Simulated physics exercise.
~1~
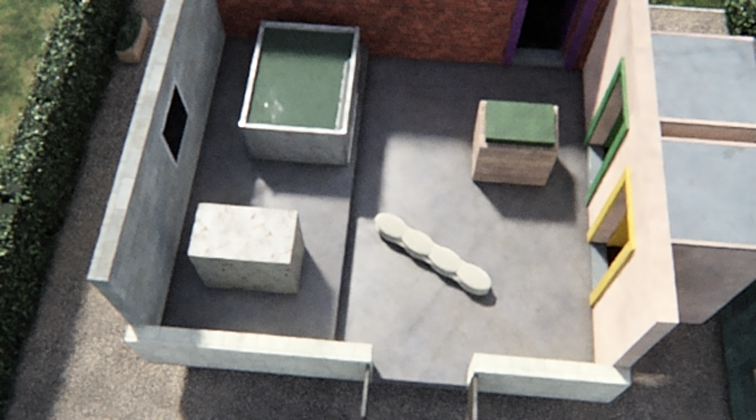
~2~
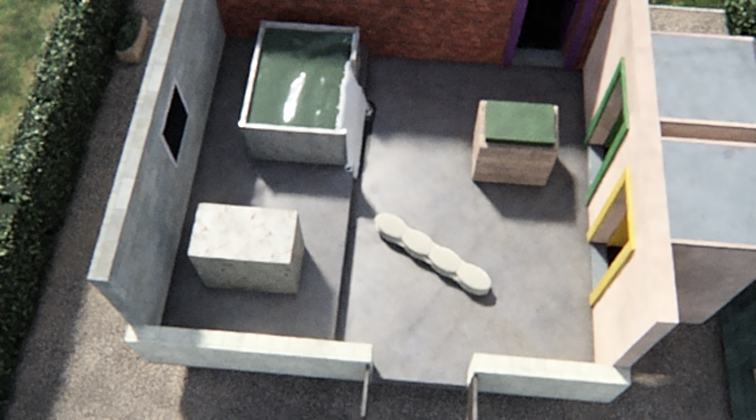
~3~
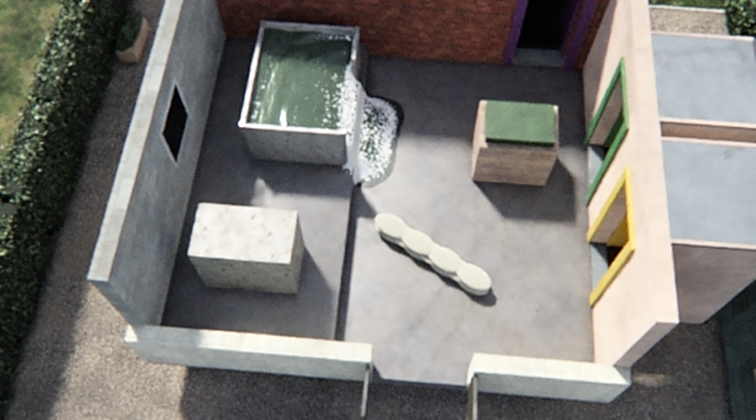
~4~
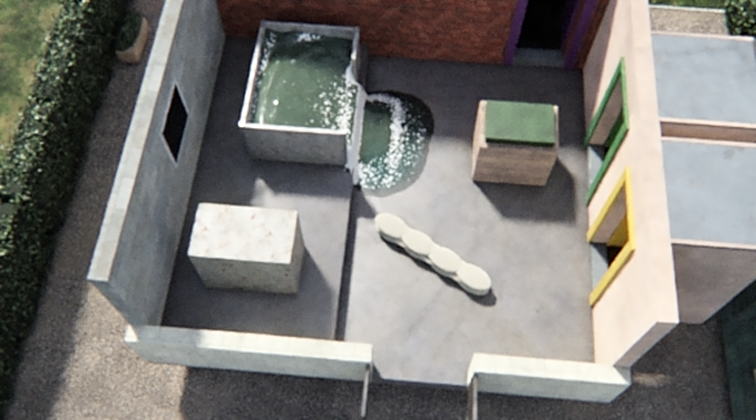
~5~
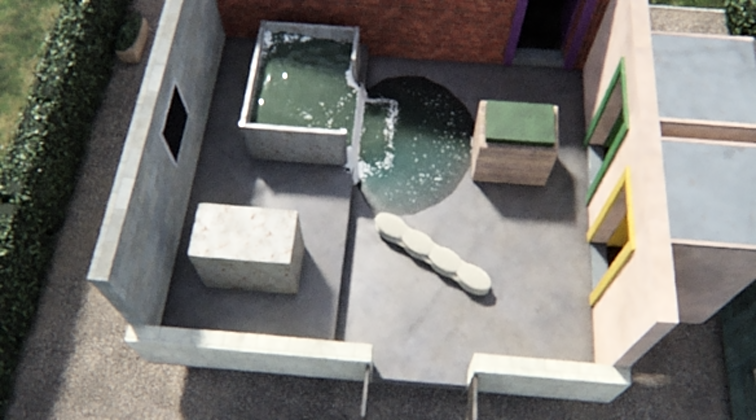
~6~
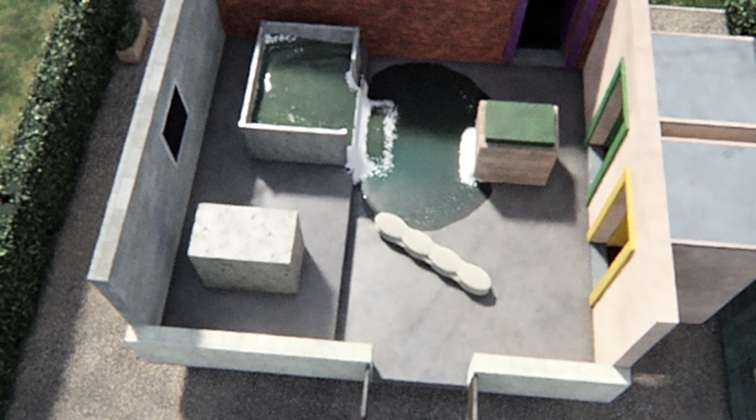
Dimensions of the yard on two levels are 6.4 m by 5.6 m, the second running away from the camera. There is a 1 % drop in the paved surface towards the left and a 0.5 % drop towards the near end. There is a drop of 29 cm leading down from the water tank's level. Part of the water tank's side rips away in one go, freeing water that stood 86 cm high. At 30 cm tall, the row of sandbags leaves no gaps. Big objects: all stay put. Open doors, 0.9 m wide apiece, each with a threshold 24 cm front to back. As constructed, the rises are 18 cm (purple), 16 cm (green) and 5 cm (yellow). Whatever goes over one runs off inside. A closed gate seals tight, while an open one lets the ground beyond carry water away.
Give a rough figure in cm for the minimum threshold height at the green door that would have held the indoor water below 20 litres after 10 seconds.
6 cm.
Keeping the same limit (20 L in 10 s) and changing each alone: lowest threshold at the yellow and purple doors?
Roughly 19 cm for the yellow door and roughly 25 cm for the purple door.
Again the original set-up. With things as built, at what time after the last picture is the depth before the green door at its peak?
It peaks at about 2.4 s.
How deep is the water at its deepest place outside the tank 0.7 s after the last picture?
About 50 cm at most.
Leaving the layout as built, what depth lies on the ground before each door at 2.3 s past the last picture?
Door depths (cm): Purple = 25, green = 10, yellow = 19.
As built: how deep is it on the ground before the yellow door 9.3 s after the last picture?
Some 9.0 centimetres.
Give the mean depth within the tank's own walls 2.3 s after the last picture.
The average depth is some 21 cm.
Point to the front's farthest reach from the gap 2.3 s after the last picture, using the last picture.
I'd put the front's tip around (590, 379).
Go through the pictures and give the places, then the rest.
The water tank at (302, 78) is whole and still, 86 cm deep; the green door at (604, 139) is dry, in the first picture.
Water pours out at (348, 118) and has run 0.3 m, to (370, 117); about 5 cm deep outside, 86 cm at the back, in the second picture.
The gap is at (348, 118), the front 0.8 m out at (398, 125); the back of the water tank holds 81 cm, in the third picture.
Water pours out at (349, 120) and has run 1.3 m, to (429, 130); about 16 cm deep outside, 74 cm at the back, in the fourth picture.
The front is at (470, 154), 2.1 m from the gap at (349, 120); 4.1 m2 of floor is wet, 73 cm left at the back, in the fifth picture.
The gap is at (349, 120), the front 2.7 m out at a hidden place; the back of the water tank holds 68 cm; the green door at (604, 139), 4.0 m from the gap, is still 1.5 m from the nearest water, in the sixth picture.
Then, 0.7 s after the last picture water covers 40 % of the floor, deepest (50 cm) near (463, 156); it has not reached the green door.
Then, 2.3 s after the last picture water covers 50 % of the floor, deepest (32 cm) near (590, 379); 10 cm at the green door, 0 litres in over its 16 cm threshold.
Then, 9.3 s after the last picture water covers 65 % of the floor, deepest (14 cm) near (579, 69); 9 cm at the green door, 0 litres in over its 16 cm threshold.
At the green door as built, the water peaked near 10 cm, 2.3 s after the last picture.
With a threshold of 5 cm, 30 litres would have come in within the 10 s; with 7 cm, 11 litres. So under 20 litres takes about 6 cm.
